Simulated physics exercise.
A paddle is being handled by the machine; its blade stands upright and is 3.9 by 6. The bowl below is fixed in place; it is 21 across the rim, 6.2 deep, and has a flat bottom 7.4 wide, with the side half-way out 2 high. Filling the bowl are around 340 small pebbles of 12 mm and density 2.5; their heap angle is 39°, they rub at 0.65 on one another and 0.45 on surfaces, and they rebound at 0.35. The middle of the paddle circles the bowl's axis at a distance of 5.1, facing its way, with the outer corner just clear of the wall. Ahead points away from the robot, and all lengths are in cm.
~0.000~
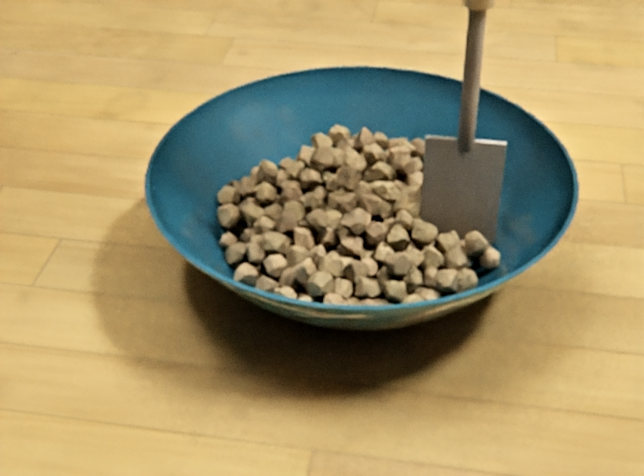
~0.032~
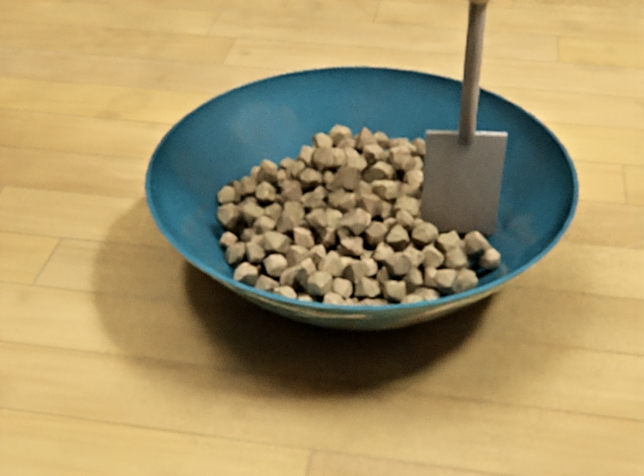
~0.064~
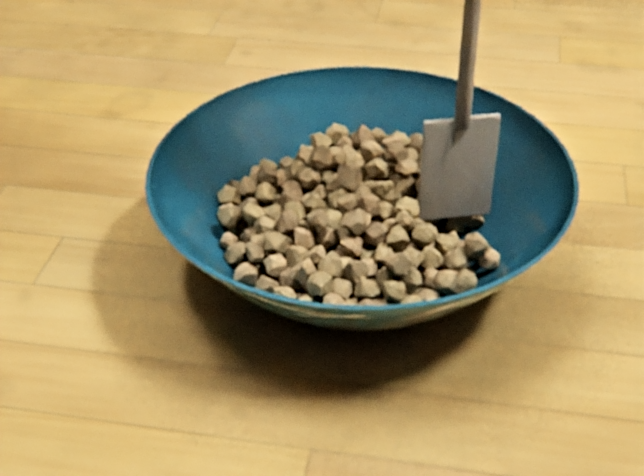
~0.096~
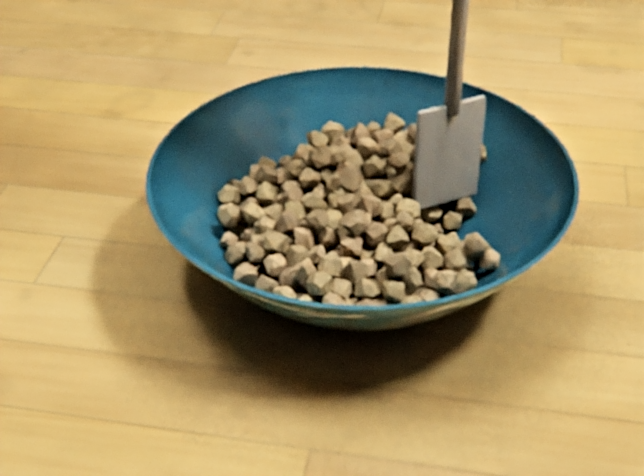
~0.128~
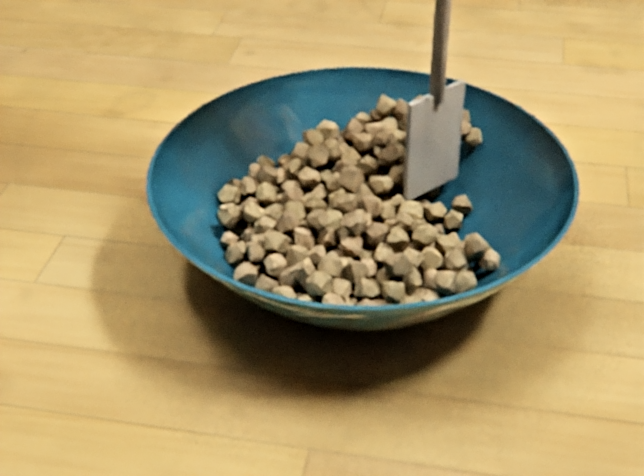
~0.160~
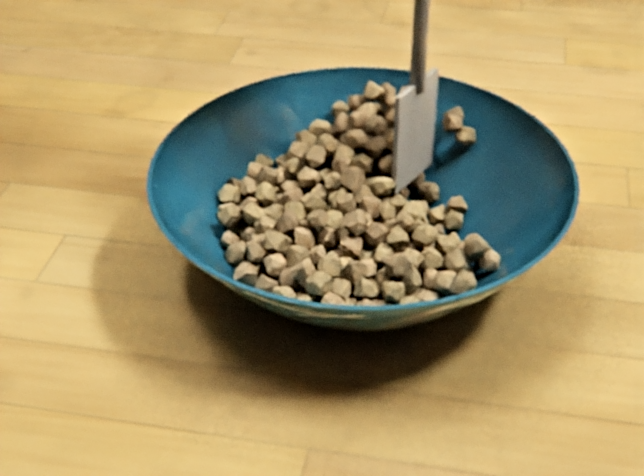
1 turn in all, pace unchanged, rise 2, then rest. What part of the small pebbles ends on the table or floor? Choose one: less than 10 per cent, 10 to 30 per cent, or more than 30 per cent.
The share is less than 10 per cent.
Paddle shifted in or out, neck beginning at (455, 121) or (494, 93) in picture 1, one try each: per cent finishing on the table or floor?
I'd put it at around 0 and 0 percent.
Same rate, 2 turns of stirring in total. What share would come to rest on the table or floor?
I'd expect around 5 per cent.
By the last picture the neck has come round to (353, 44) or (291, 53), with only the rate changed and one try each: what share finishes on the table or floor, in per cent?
Around 15 and 20 per cent respectively.
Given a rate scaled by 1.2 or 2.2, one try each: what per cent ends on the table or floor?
About 5 and 20 per cent.
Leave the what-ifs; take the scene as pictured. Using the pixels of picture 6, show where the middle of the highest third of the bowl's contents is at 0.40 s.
I'd put it at around (253, 208).
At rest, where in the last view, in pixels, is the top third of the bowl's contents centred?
I'd put it at about (392, 233).
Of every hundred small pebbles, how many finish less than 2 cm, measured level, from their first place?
Around 50 in a hundred.
By 0.40 s, 180° round, highest piece 8 above the table; 340 in the bowl, 3 on the table or floor, 2 in flight or on the tool.
By 0.65 s, 294° round, highest piece 8 above the table; 337 in the bowl, 7 on the table or floor, 1 in flight or on the tool.
By 0.97 s, 0° round, highest piece 7 above the table; 335 in the bowl, 10 on the table or floor.
By 1.67 s, 0° round, highest piece 7 above the table; 335 in the bowl, 10 on the table or floor.
Final count, 335 in the bowl, 10 on the table or floor. That is 3 % on the table or floor.
